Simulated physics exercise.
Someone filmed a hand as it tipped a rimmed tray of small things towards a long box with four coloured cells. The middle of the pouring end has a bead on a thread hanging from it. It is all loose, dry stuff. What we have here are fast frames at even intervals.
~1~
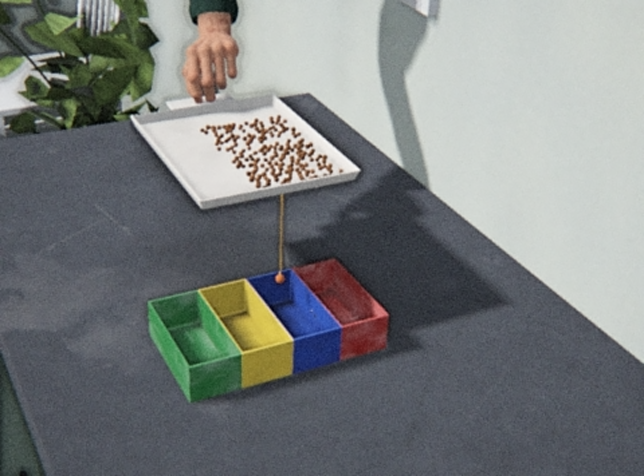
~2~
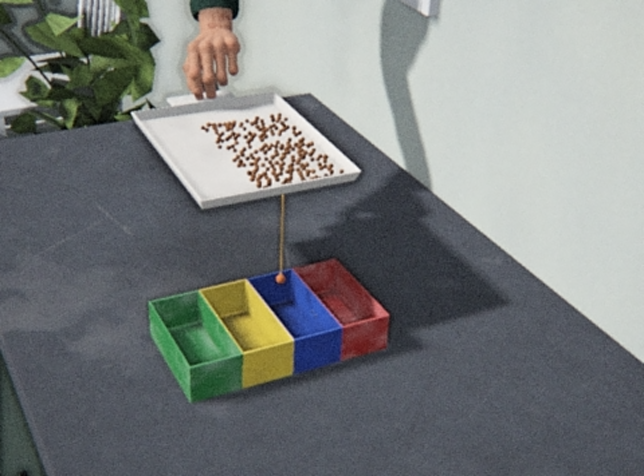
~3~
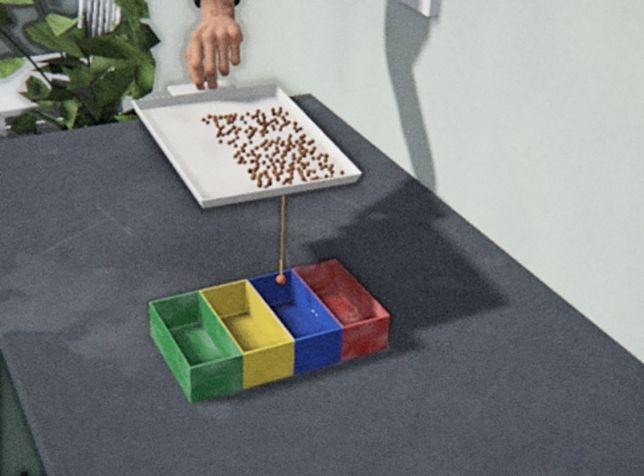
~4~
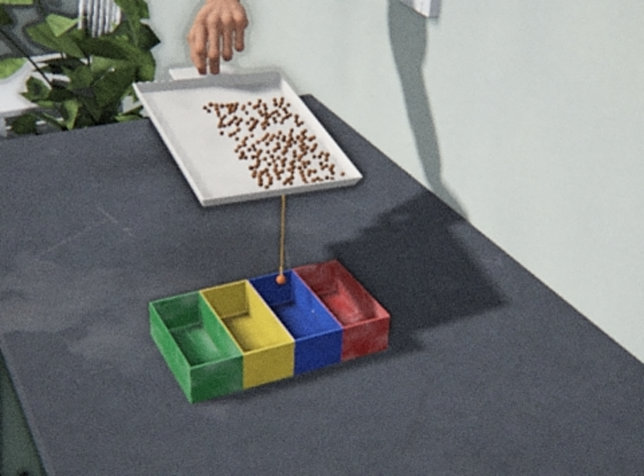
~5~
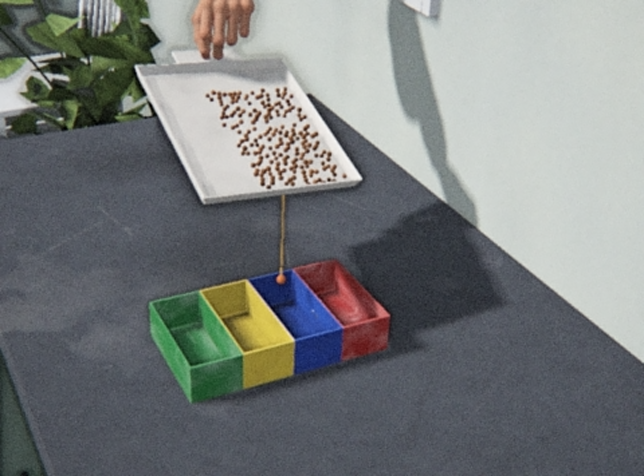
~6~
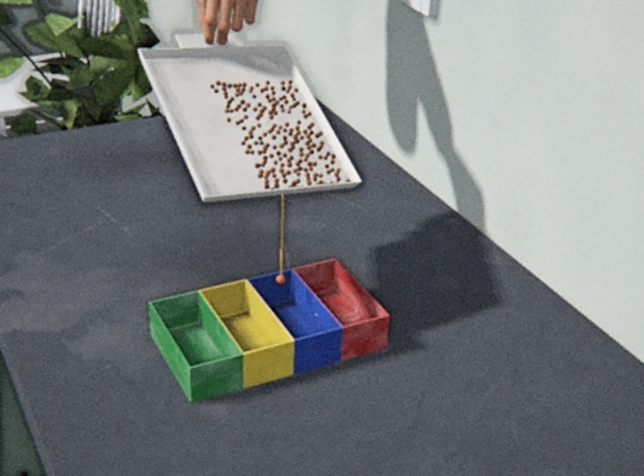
A hand lifts the back of a white tray, and small brown balls shift slightly forward.
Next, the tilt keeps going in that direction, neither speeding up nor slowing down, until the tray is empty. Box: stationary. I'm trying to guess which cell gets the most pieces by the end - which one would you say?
I would say the red one.
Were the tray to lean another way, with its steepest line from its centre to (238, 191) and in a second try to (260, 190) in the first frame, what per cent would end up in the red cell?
Near 0 % and, after that, 10 %.
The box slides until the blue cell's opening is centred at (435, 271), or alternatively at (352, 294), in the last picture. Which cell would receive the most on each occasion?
The first position gives green, and the second gives the cell in blue.
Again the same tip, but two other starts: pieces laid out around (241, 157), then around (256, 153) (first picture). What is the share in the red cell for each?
First some 50, then 60 per cent.
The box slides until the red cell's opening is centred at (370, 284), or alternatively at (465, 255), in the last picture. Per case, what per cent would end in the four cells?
You'd get 100 per cent first and 90 per cent second.
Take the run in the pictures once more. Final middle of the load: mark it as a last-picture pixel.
Around (355, 324).
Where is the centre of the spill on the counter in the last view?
Around (406, 318).
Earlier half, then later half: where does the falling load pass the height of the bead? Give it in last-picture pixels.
(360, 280) for the early half, (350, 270) for the late half.
Soon after the last picture, tray tipped steeply; about half on the tray; a small part in the red cell; a stray few in the blue cell; about a third falling or outside the box.
A little later, tray tipped past a quarter turn; about half in the red cell; a small part in the blue cell; a stray few in the yellow cell; about a third falling or outside the box.
Later still, tray tipped past a quarter turn; about half in the red cell; a small part in the blue cell; a stray few in the yellow cell; about a third falling or outside the box.
At rest, tray tipped past a quarter turn; about half in the red cell; a small part in the blue cell; a stray few in the yellow cell; none in the green cell; about a third outside the box.
